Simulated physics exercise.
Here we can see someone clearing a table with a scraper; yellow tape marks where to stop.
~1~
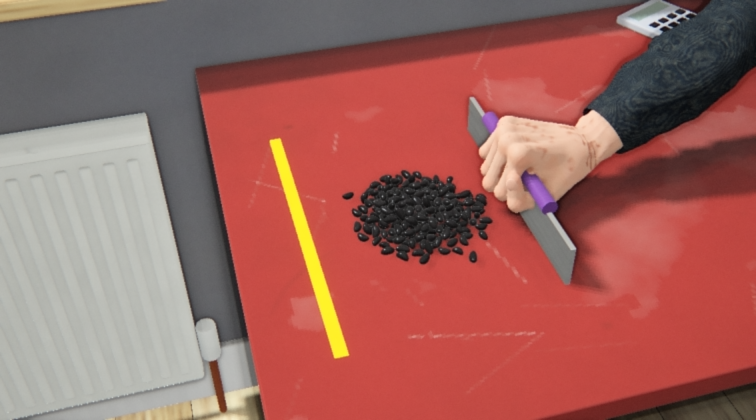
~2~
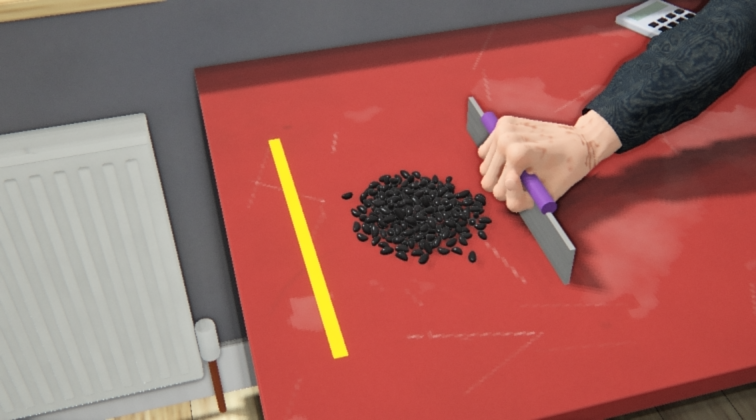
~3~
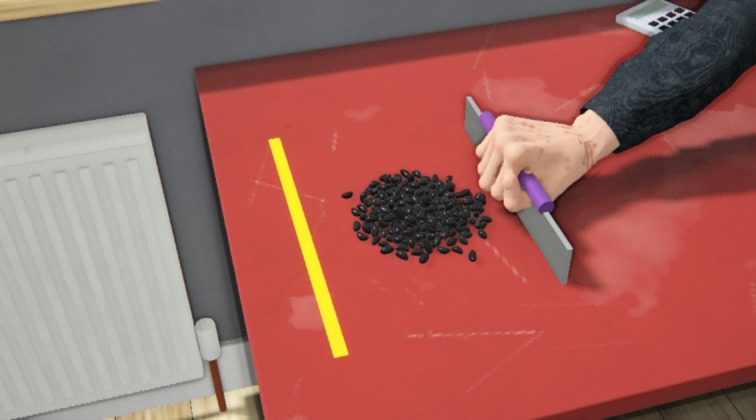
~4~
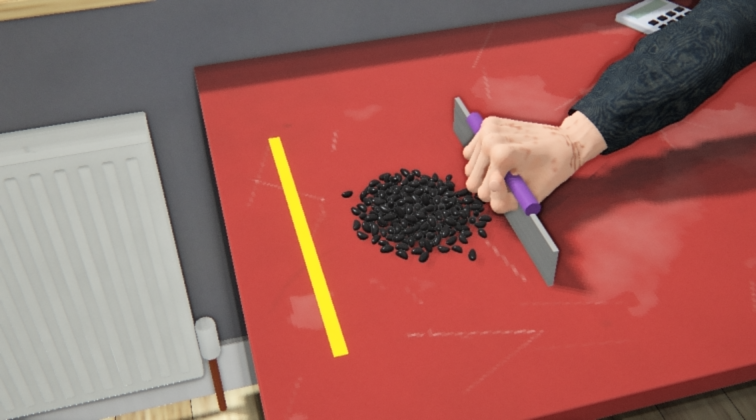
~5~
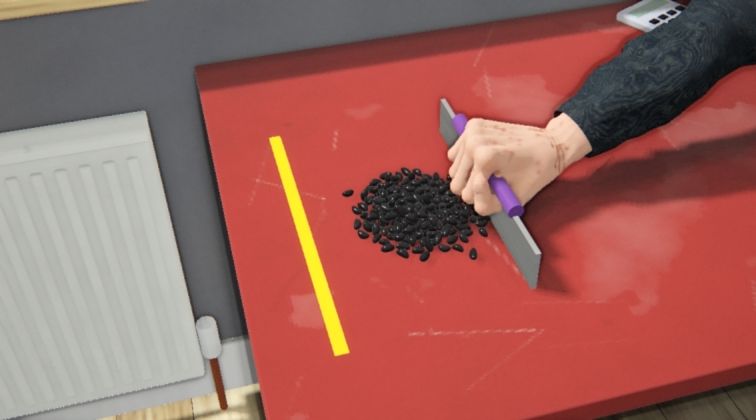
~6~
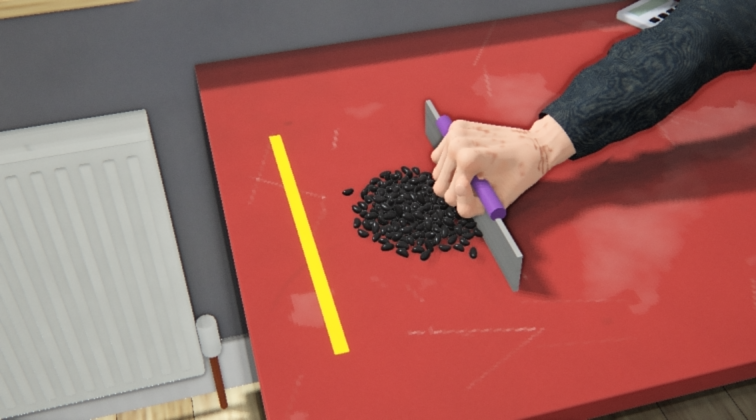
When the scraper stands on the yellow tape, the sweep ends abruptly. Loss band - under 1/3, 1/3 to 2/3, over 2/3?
Less than one third.
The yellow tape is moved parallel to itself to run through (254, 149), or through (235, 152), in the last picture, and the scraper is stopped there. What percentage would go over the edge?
Roughly 50 per cent the first time and 80 per cent the second.
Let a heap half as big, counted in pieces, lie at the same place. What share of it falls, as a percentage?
Count per hundred: Around 0.
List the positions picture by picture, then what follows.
Scraper at (563, 254), at rest; yellow tape at (278, 148), about a palm's width from the edge; edge at (232, 252); the heap at (420, 213), black beans, in the first frame.
Scraper at (562, 254), at rest, in the second frame.
Scraper at (559, 253); the heap at (420, 212), in the third frame.
Scraper at (546, 255), in the fourth frame.
Scraper at (529, 258); the heap at (420, 210), a stray few pushed along, in the fifth frame.
Scraper at (511, 260); yellow tape at (277, 145); edge at (232, 248); the heap at (416, 210), about a quarter pushed along, in the sixth frame.
Soon, scraper still moving, near (381, 185); heap all on the table, its front near (297, 231).
A while on, scraper stopped at the yellow tape; heap a small part over the edge.
Towards the end, scraper stopped at the yellow tape; heap about a quarter over the edge.
Finally, scraper stopped at the yellow tape; heap about a quarter over the edge.
